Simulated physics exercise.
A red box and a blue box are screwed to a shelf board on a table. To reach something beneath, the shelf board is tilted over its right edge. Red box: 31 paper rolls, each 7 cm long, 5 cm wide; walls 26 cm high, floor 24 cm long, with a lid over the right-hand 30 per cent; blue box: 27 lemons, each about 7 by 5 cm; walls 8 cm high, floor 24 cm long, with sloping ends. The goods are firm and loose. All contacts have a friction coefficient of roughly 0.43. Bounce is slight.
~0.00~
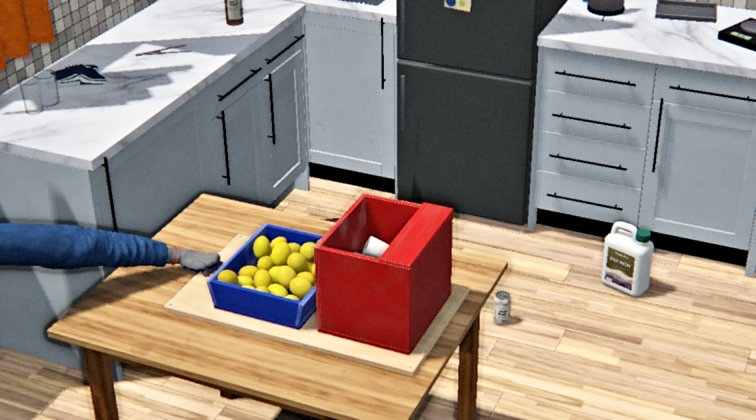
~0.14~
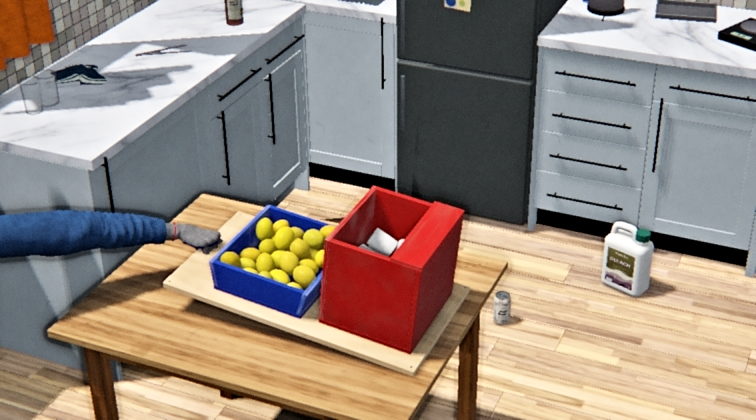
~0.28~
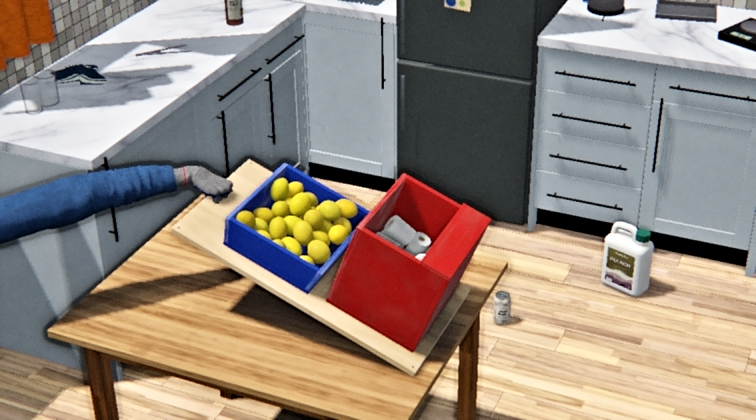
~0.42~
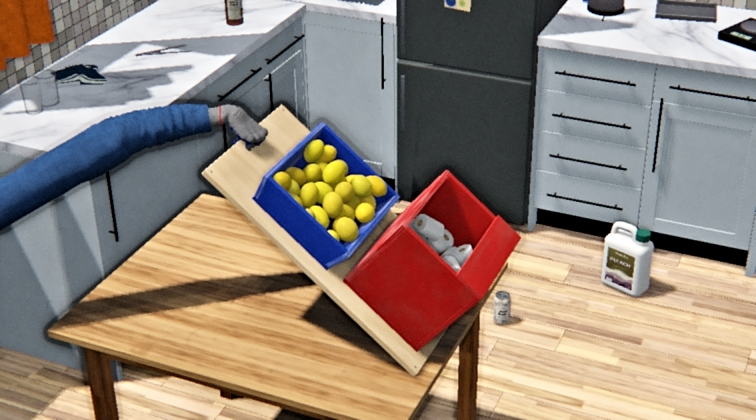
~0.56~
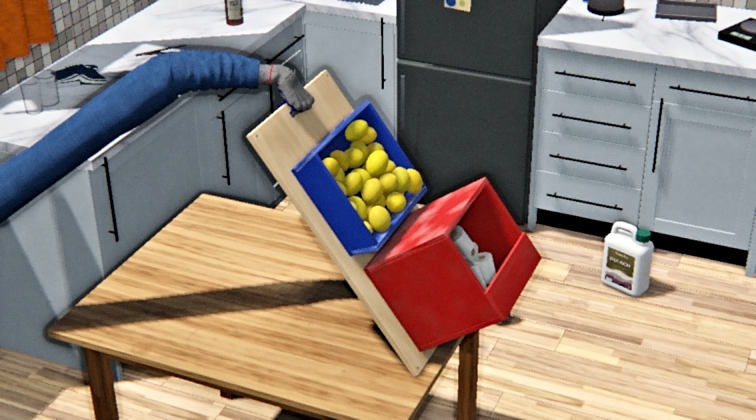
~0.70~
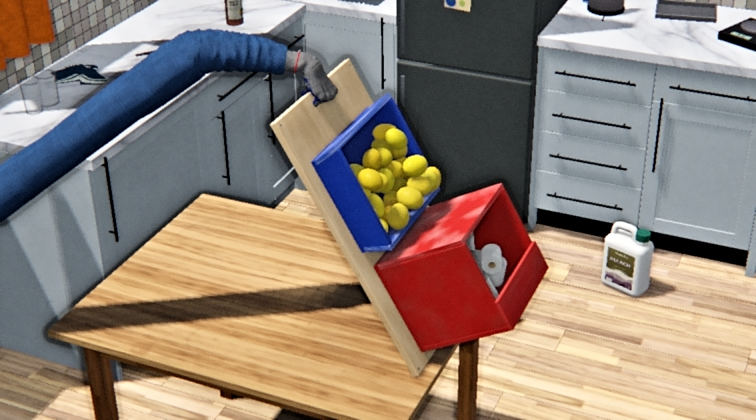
At the start, a gloved hand in a blue sleeve grips the left end of a board lying on a kitchen table, carrying a blue box of yellow fruit and a red box of white rolls. The hand lifts that end, slightly then steeply, and the contents shift rightward inside both boxes.
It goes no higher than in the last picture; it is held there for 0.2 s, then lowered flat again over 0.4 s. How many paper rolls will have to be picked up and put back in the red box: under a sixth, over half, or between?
Out of the red box go under a sixth of the paper rolls.
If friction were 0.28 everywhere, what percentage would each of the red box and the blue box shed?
In that case red box 0, blue box 30 per cent.
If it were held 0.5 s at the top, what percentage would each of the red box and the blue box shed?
In that case red box 0, blue box 30 per cent.
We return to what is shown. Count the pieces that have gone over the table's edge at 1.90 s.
Some 2 pieces.
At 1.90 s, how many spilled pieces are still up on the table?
About 6.
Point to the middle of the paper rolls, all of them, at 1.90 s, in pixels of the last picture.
Around (386, 285).
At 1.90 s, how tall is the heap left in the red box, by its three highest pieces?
About 18 cm.
After 0.89 s, tilt 60°; red box 31 in, 0 out and blue box 27 in, 0 out.
After 1.13 s, tilt 23°; red box 31 in, 0 out and blue box 24 in, 3 out.
After 1.47 s, tilt 0°; red box 30 in, 1 out and blue box 21 in, 6 out.
When it is over (at 1.90 s), red box 30 in, 1 out and blue box 18 in, 9 out. Asked share, 1 of 31, 3 per cent.
